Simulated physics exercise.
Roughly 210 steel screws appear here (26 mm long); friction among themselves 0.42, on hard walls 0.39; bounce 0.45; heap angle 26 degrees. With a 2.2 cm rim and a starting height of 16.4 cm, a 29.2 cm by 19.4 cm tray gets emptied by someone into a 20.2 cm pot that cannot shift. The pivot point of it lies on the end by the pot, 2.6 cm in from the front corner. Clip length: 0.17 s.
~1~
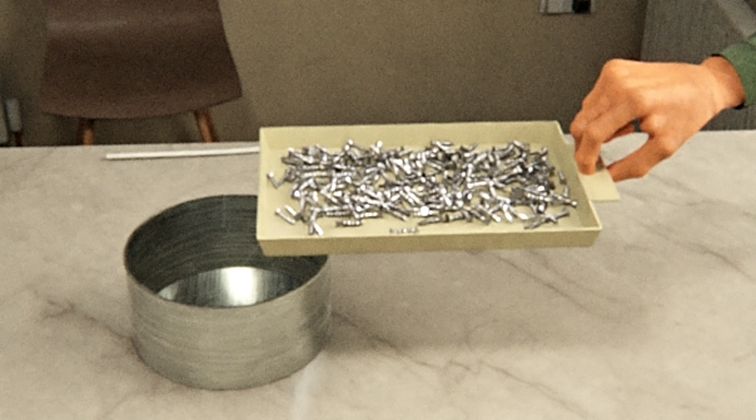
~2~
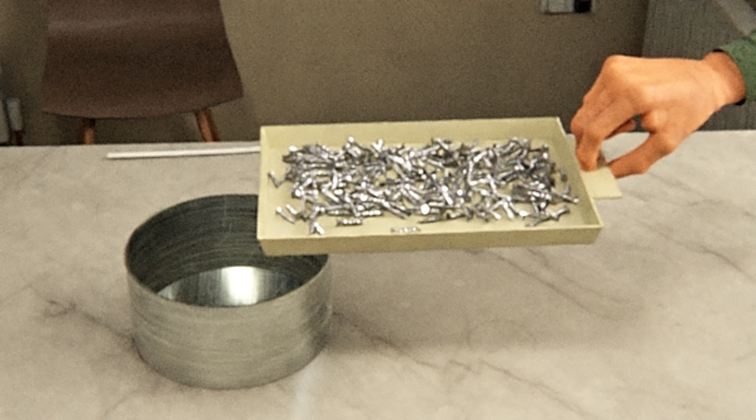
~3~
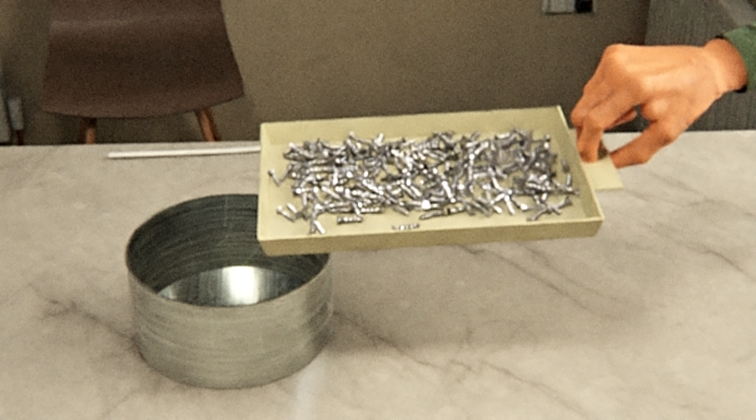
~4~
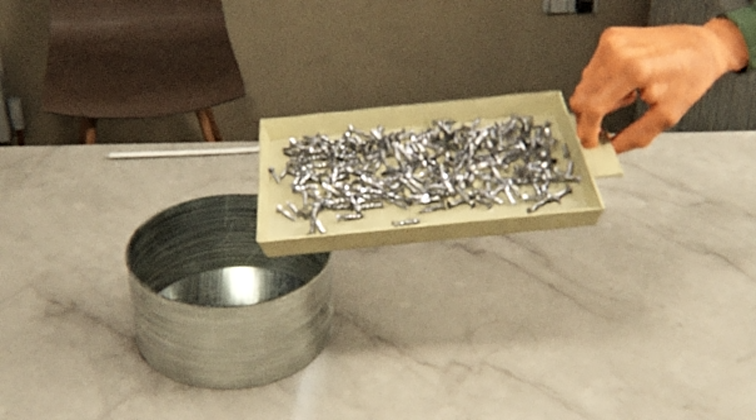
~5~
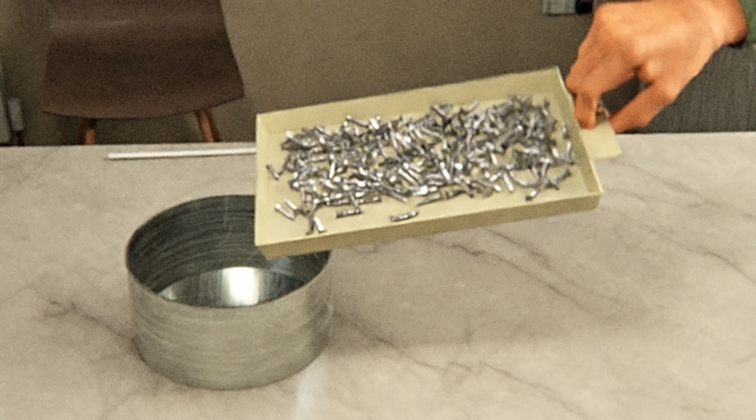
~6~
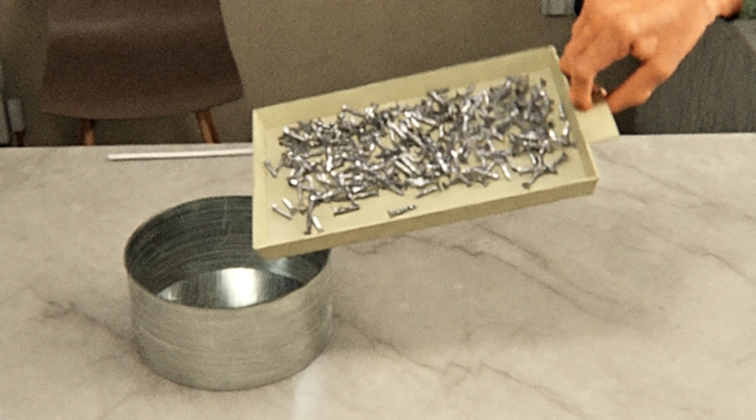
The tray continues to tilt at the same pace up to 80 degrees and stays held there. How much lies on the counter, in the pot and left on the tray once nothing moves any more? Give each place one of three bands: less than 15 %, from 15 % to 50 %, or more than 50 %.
Counter - more than 50 %; pot - less than 15 %; tray - less than 15 %.
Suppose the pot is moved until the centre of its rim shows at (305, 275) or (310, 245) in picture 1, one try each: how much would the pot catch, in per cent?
10 % and 0 %.
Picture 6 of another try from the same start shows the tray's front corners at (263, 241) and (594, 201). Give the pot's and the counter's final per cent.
Pot 0, counter 95.
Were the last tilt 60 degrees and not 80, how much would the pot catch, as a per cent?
I'd expect some 10 per cent in the pot.
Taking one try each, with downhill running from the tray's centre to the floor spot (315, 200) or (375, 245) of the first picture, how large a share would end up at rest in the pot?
I'd put it at about 85 per cent for the first tilt and about 0 per cent for the second.
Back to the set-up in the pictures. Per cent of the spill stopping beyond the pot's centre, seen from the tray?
About 90 per cent.
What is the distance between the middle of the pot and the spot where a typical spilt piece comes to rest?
Close to 18 cm, give or take.
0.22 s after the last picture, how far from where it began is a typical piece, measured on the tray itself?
Around 2 centimetres.
Then, 0.22 s after the last picture, tilt 48 degrees; the tray holds 100 %, the pot 0 %.
Then, 0.37 s after the last picture, tilt 70 degrees; the tray holds 100 %, the pot 0 %.
Then, 0.65 s after the last picture, tilt 80 degrees; the tray holds 5 %, the pot 5 %.
In the end, counter 90 %, pot 10 %, tray 0 %.
